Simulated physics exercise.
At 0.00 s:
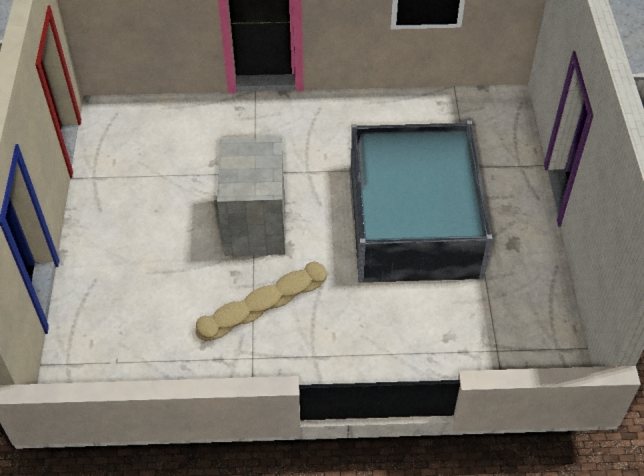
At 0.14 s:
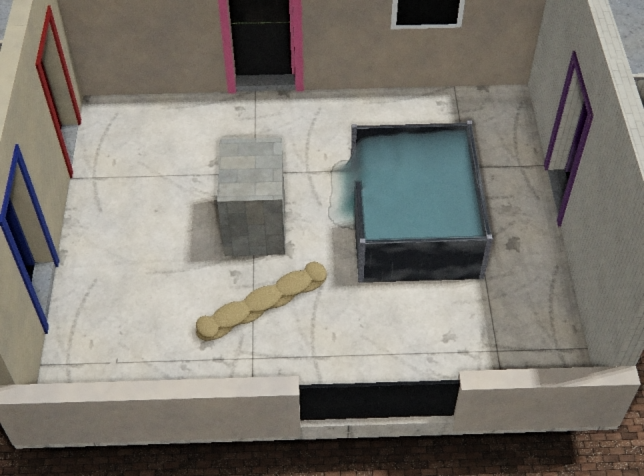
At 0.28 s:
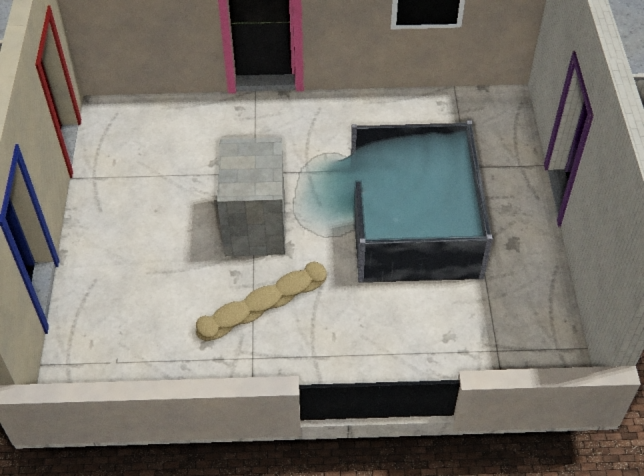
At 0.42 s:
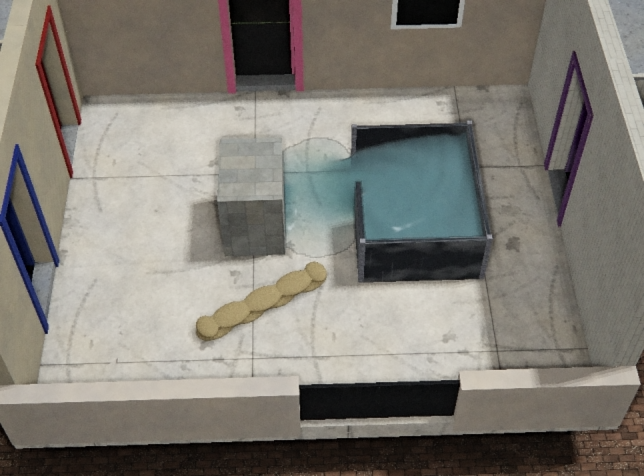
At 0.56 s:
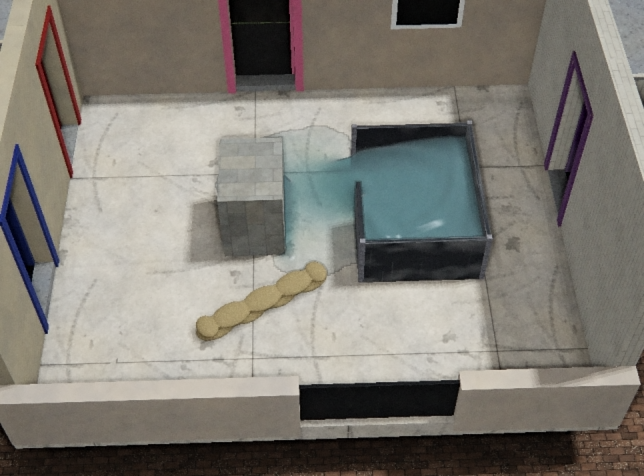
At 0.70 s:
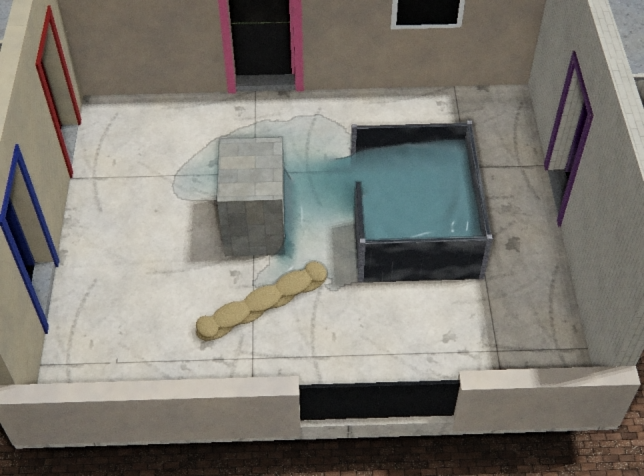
In a walled courtyard, an open tank lost part of its left wall, and water poured out across the pale floor, met a grey block, and spread around it and towards the sandbags.
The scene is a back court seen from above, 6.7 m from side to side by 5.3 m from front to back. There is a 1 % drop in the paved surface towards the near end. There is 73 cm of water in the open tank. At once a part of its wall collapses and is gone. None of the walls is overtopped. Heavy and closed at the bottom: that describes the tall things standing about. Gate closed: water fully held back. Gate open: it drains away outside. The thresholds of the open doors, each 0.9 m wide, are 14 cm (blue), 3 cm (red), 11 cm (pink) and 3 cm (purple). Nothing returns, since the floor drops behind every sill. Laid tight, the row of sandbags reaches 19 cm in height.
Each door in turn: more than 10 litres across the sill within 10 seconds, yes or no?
Answers: Blue door, no; red door, yes; pink door, yes; purple door, no.
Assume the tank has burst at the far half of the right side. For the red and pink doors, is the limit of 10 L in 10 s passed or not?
Door red goes beyond, door pink stays within.
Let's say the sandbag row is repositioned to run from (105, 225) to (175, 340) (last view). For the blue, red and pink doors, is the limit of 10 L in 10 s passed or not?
Door by door: Blue limit kept, red limit exceeded, pink limit exceeded.
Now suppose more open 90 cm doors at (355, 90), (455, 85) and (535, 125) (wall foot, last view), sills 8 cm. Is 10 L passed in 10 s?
Result in order - not enough, not enough, not enough.
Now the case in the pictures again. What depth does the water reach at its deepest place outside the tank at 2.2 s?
Peak depth: Approx. 40 cm.
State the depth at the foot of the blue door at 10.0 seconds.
The depth there is near 9.5 cm.
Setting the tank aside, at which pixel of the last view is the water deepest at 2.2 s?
Spot: Approx. (82, 110).
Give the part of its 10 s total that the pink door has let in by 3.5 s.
70 percent or so by then.
After 1.4 s water covers 30 % of the floor and is deepest (46 cm) near (290, 197); blue door not reached, red door 5 cm at the sill, 2 L in, pink door 9 cm at the sill, 0 L in, purple door not reached.
After 2.2 s water covers 45 % of the floor and is deepest (40 cm) near (82, 110); blue door not reached, red door 13 cm at the sill, 49 L in, pink door 14 cm at the sill, 10 L in, purple door not reached.
After 3.5 s water covers 55 % of the floor and is deepest (24 cm) near (290, 197); blue door 9 cm at the sill, 0 L in, red door 17 cm at the sill, 164 L in, pink door 12 cm at the sill, 27 L in, purple door not reached.
After 6.0 s water covers 70 % of the floor and is deepest (19 cm) near (33, 416); blue door 4 cm at the sill, 0 L in, red door 11 cm at the sill, 294 L in, pink door 8 cm at the sill, 38 L in, purple door not reached.
After 10.0 s water covers 90 % of the floor and is deepest (12 cm) near (582, 399); blue door 9 cm at the sill, 0 L in, red door 7 cm at the sill, 364 L in, pink door 4 cm at the sill, 38 L in, purple door 2 cm at the sill, 0 L in.
